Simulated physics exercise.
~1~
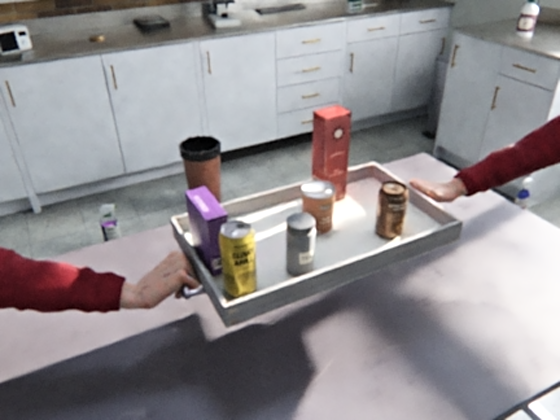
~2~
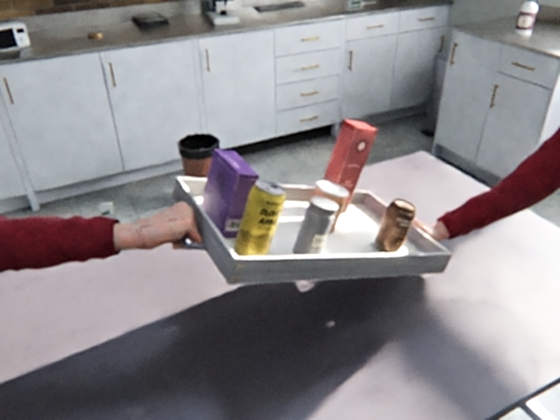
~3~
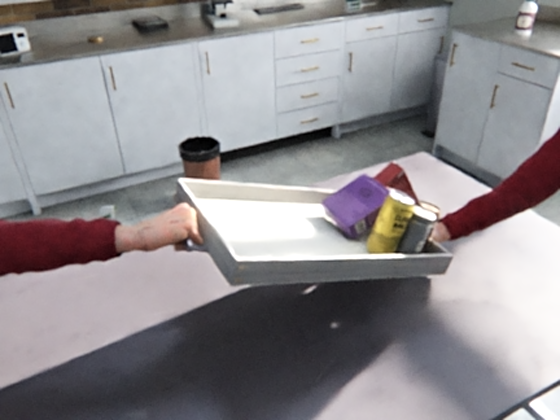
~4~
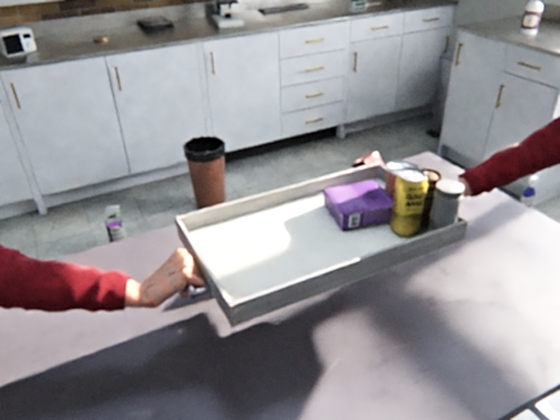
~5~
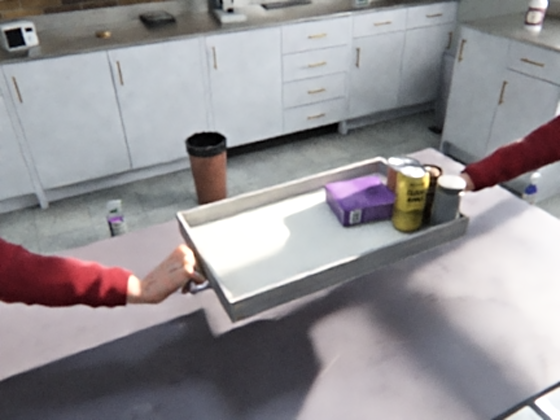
Two hands tilting a tray right side down, sliding cans and cartons right, toppling a purple packet, then bringing it nearly level.
